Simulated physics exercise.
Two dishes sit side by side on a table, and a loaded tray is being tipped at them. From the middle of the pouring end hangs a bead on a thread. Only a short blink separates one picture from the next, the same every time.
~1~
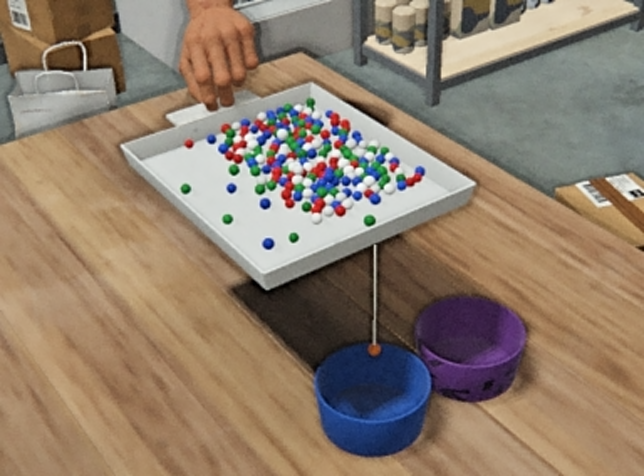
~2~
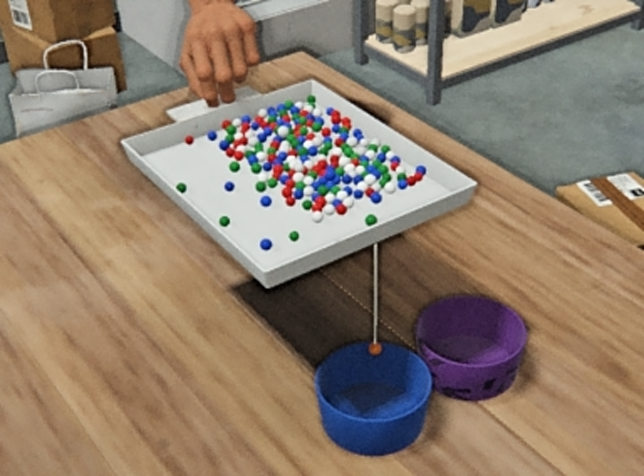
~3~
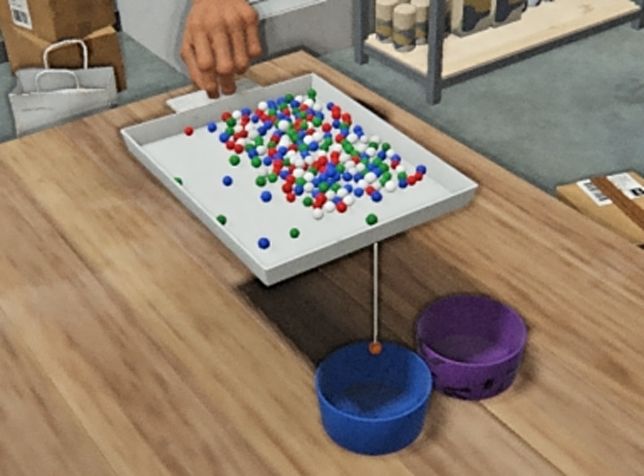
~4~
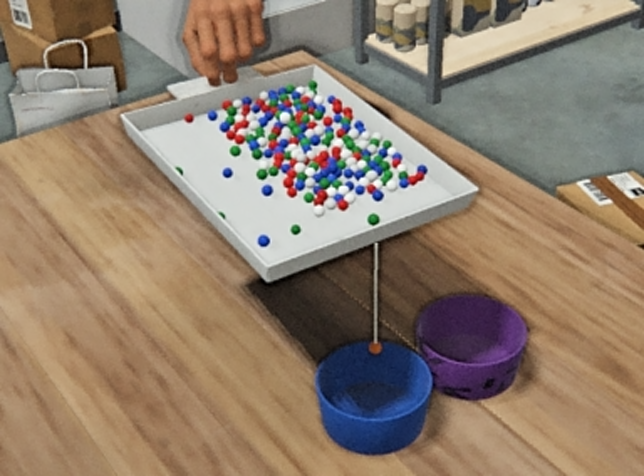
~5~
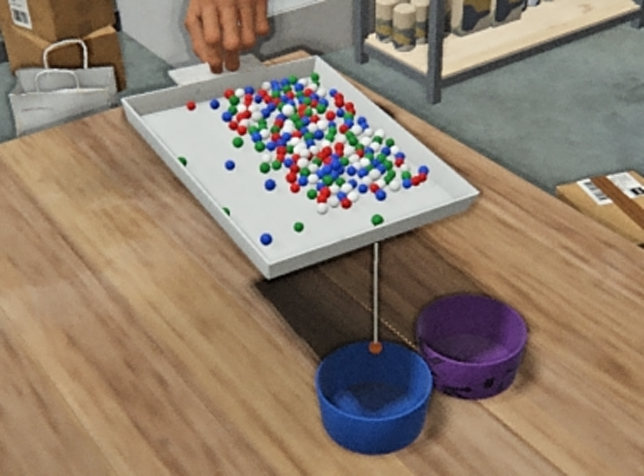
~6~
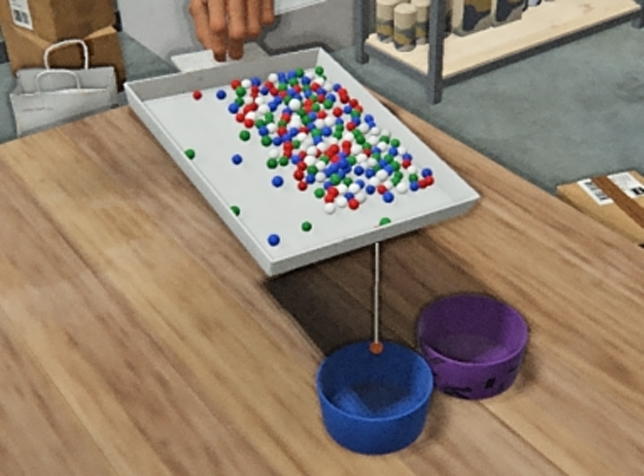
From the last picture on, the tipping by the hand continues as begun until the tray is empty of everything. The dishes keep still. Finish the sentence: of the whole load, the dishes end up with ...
... more than half.
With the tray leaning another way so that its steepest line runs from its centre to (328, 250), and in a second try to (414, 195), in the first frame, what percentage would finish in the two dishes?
About 20 % and 90 %.
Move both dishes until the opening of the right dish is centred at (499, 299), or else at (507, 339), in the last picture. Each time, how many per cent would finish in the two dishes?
Respectively 60 % and 70 %.
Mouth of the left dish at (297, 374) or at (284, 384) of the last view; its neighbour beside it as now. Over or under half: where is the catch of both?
Well, it comes to a lesser portion at first and a lesser portion after that.
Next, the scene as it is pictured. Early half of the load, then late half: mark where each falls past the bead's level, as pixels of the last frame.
At (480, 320) for the first part, then at (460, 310) for the others.
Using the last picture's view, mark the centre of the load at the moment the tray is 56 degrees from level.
Roughly (417, 180).
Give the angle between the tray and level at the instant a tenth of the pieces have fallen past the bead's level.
70°, roughly.
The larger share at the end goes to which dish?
In the end, the right-side dish gets more.
Just after the last frame, tray tipped steeply; almost all on the tray; just a few in the right dish; just a few in the air.
A moment on, tray tipped right over; about a tenth on the tray; the larger part in the right dish; about a tenth outside both; about a tenth in the air.
Further on, tray tipped past a quarter turn; just a few in the left dish; almost all in the right dish; about a tenth outside both.
When it is over, tray tipped past a quarter turn; just a few in the left dish; almost all in the right dish; about a tenth outside both.
